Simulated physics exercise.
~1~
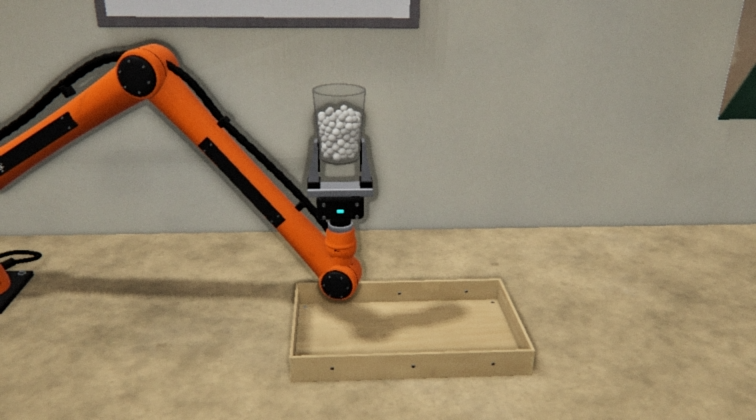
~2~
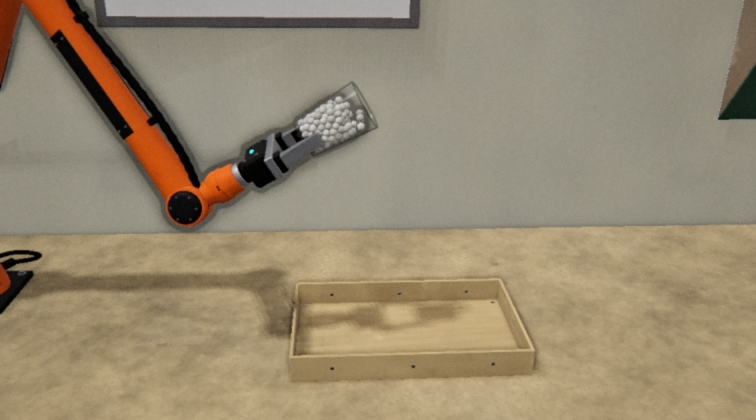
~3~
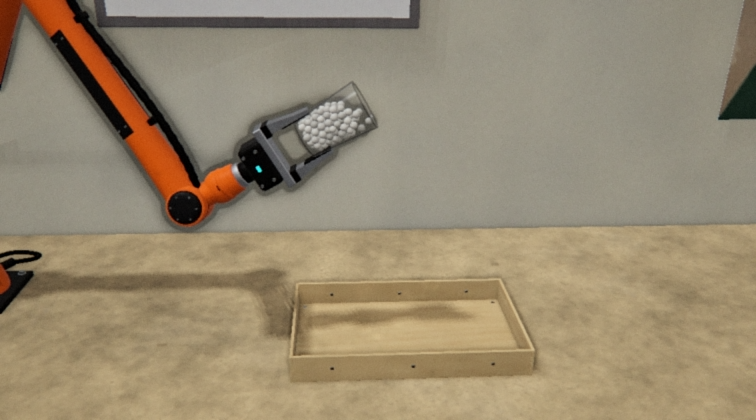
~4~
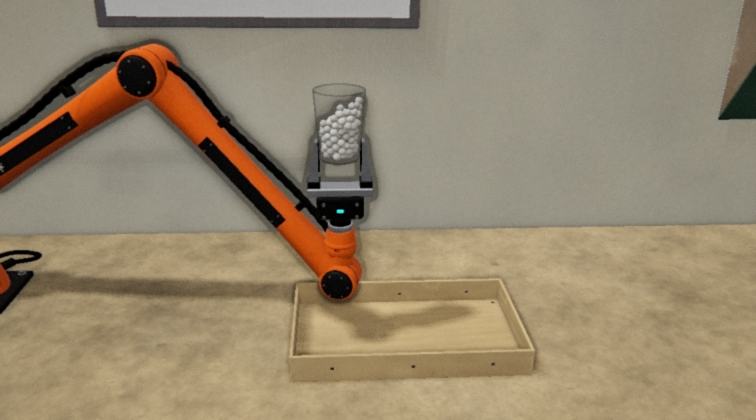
The footage shows an orange robot arm holding a clear cup of white beads above a wooden tray, tipping it to the right, rotating its gripper while tilted, then returning it upright with the beads still inside and the tray empty.
